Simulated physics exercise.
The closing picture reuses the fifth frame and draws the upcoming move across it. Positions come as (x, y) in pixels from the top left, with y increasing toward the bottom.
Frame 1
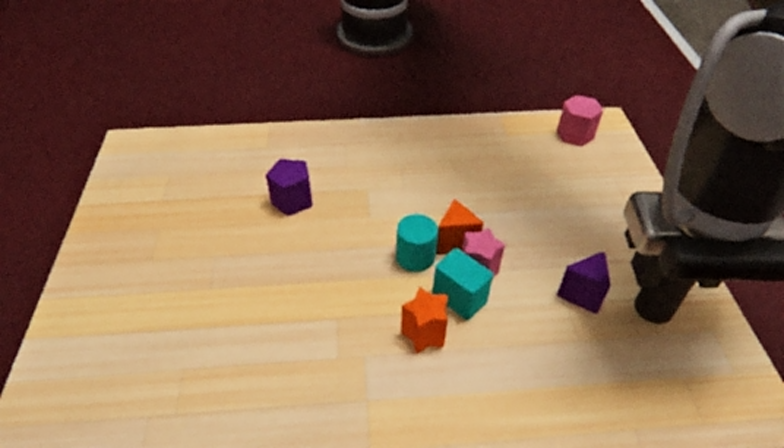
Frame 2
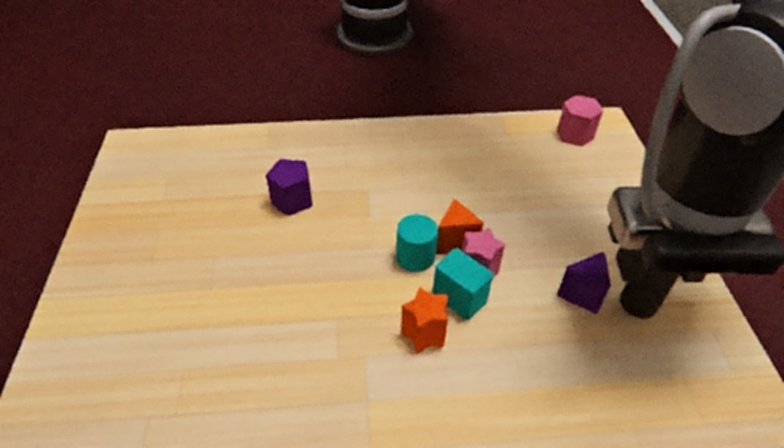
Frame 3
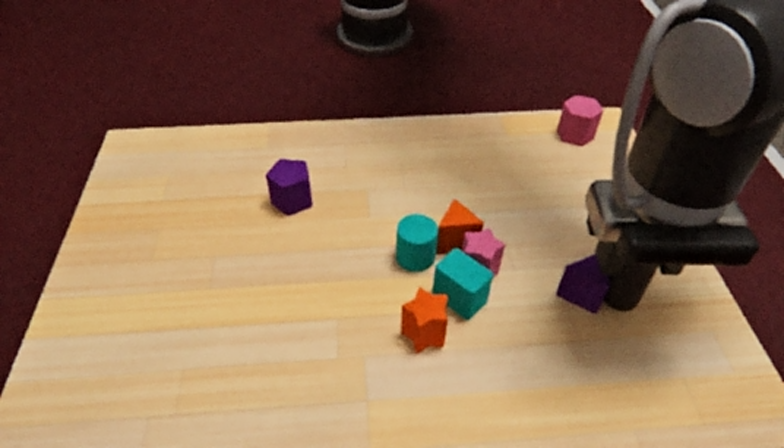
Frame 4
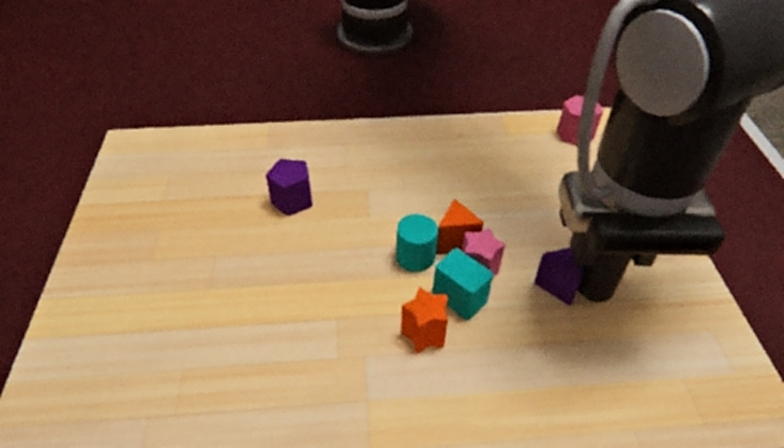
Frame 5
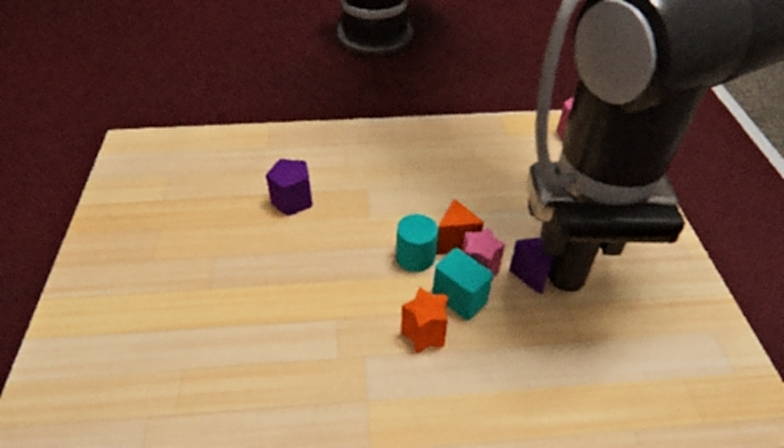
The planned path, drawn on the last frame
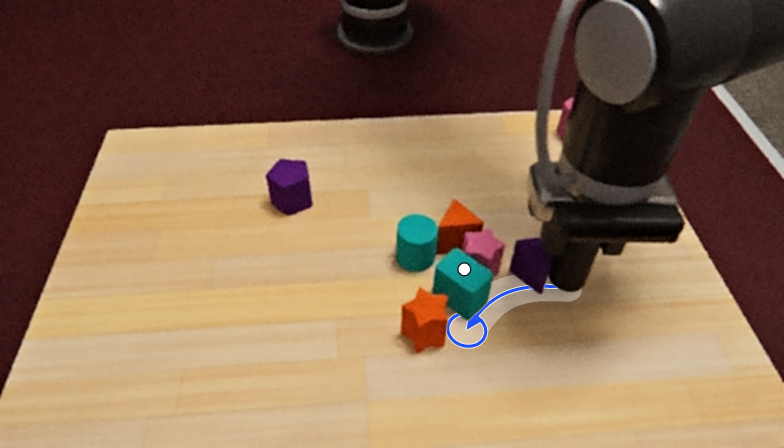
A dark robot arm reaches in from the right over a pale wooden tabletop, seen from above at an angle against a dark red floor. Orange, teal and pink blocks cluster near the centre, with a purple block at upper left, a pink one at upper right and a purple triangular one beside the arm. The arm slides left, pushing the triangular block towards the cluster, while the camera stays still.
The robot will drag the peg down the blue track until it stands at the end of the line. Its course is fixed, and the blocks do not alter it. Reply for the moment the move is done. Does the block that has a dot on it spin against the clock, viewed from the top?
Final answer: No.
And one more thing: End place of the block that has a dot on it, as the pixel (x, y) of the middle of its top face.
My estimate: (439, 277).
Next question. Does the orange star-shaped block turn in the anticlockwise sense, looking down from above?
Yes.
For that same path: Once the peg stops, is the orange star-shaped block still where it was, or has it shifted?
That one moves away.
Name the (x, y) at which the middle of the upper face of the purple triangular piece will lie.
(508, 237)
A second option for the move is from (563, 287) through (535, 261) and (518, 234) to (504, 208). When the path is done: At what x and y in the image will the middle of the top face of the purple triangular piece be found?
The purple triangular piece ends near (503, 221).
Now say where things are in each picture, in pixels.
In the first frame, peg tip (653, 309); block tops, orange star-shaped block (427, 306); turquoise rectangular block (464, 269); pink star-shaped block (483, 242); purple triangular piece (594, 267).
In the second frame, peg (639, 303); blocks unchanged.
In the third frame, peg (619, 297); blocks unchanged.
In the fourth frame, peg (595, 288); purple triangular piece (569, 258).
In the fifth frame, peg (567, 278); orange star-shaped block (427, 306); turquoise rectangular block (464, 269); pink star-shaped block (483, 242); purple triangular piece (541, 247).
Path on the board, from (563, 287) via (524, 288) and (490, 303), ending at (467, 330); the dot is on the turquoise rectangular block.
On the path given first. One third of the way, peg (526, 279); pink star-shaped block (474, 239), turned 15° anticlockwise; purple triangular piece (510, 238), turned 40° clockwise.
Two thirds of the way, peg (491, 294); turquoise rectangular block (449, 271), turned 15° clockwise; pink star-shaped block (473, 239), turned 15° anticlockwise; purple triangular piece (508, 237), turned 45° clockwise.
At the end, peg (468, 321); orange star-shaped block (408, 312), turned 35° anticlockwise; turquoise rectangular block (439, 277), turned 65° clockwise; pink star-shaped block (473, 239), turned 15° anticlockwise; purple triangular piece (508, 237), turned 45° clockwise.
